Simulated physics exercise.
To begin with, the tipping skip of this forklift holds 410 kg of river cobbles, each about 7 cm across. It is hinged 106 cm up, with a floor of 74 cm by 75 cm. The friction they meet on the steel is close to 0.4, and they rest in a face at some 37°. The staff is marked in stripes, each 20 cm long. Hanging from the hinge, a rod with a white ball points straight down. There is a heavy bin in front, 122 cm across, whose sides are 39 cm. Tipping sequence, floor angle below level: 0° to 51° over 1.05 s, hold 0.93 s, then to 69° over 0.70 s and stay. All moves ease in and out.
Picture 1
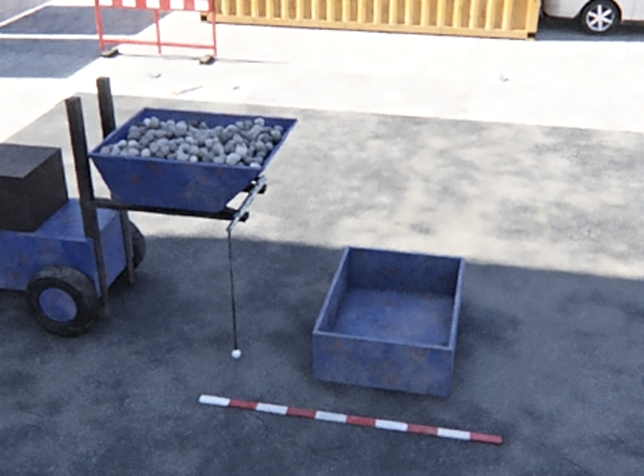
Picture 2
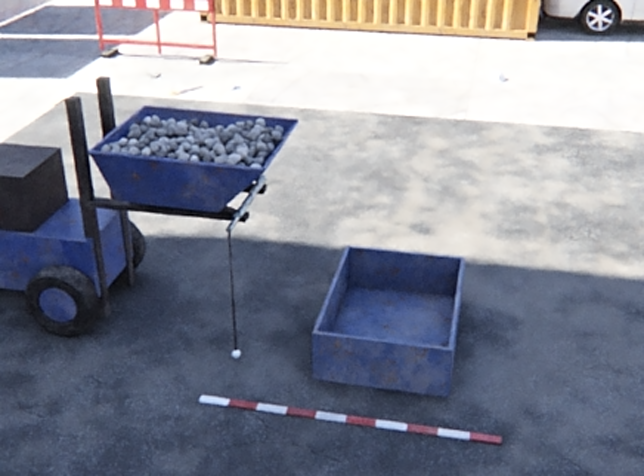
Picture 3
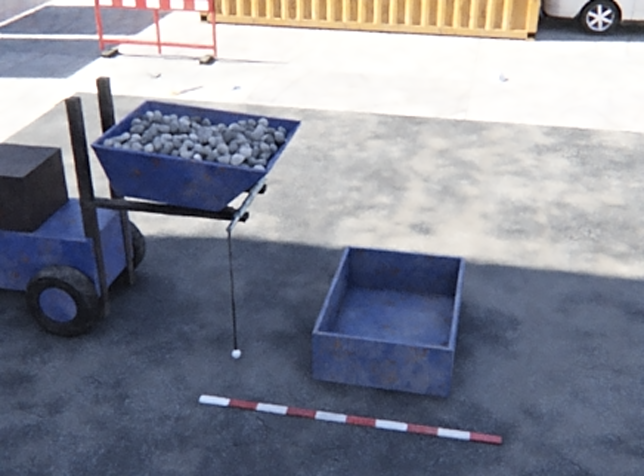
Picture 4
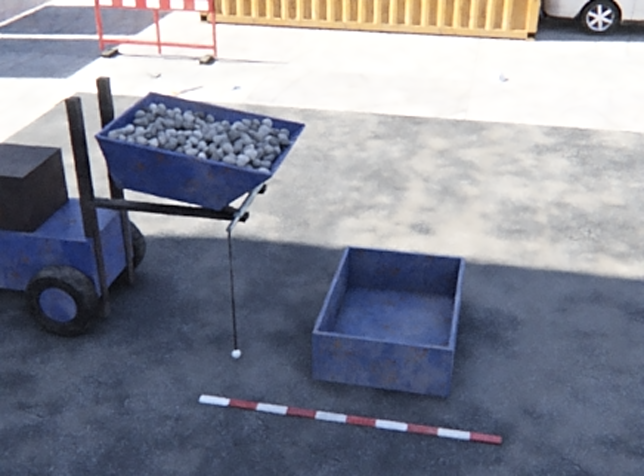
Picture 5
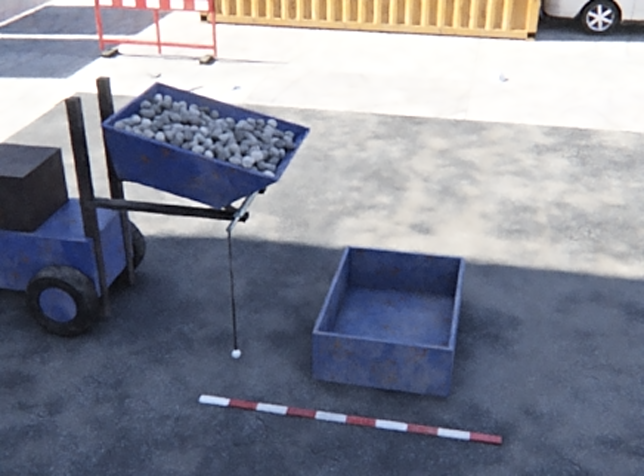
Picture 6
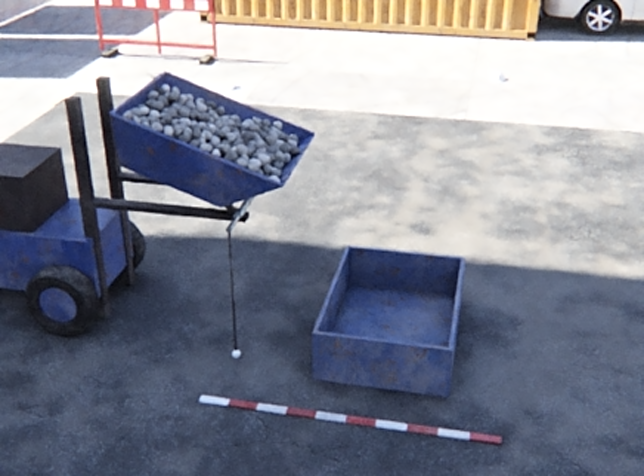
The footage shows a blue forklift at left holding a raised blue skip of grey cobbles, which starts level and gradually tilts down toward the right, its left side rising, while an empty blue open box sits on the ground.
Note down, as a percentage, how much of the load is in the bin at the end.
Approximately 95 out of 100.
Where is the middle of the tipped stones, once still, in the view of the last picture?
About (383, 319).
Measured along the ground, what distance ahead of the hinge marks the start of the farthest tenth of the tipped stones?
I'd say near 140 cm ahead of it.
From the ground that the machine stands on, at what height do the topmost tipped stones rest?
It rests some 40 cm higher than the ground the machine stands on.
A little later the floor is at 43°; 100 % in the tipping skip; the foremost stones are at (301, 181).
Then the floor is at 51°; 97 % in the tipping skip, 2 % short of the bin, 1 % in the bin; the foremost stones are at (334, 235).
Later still the floor is at 69°; 21 % in the tipping skip, 3 % short of the bin, 72 % in the bin, 3 % beside or beyond the bin; the foremost stones are at (460, 323).
In the end the floor is at 69°; 0 % in the tipping skip, 1 % short of the bin, 95 % in the bin, 4 % beside or beyond the bin; the foremost stones are at (460, 324).
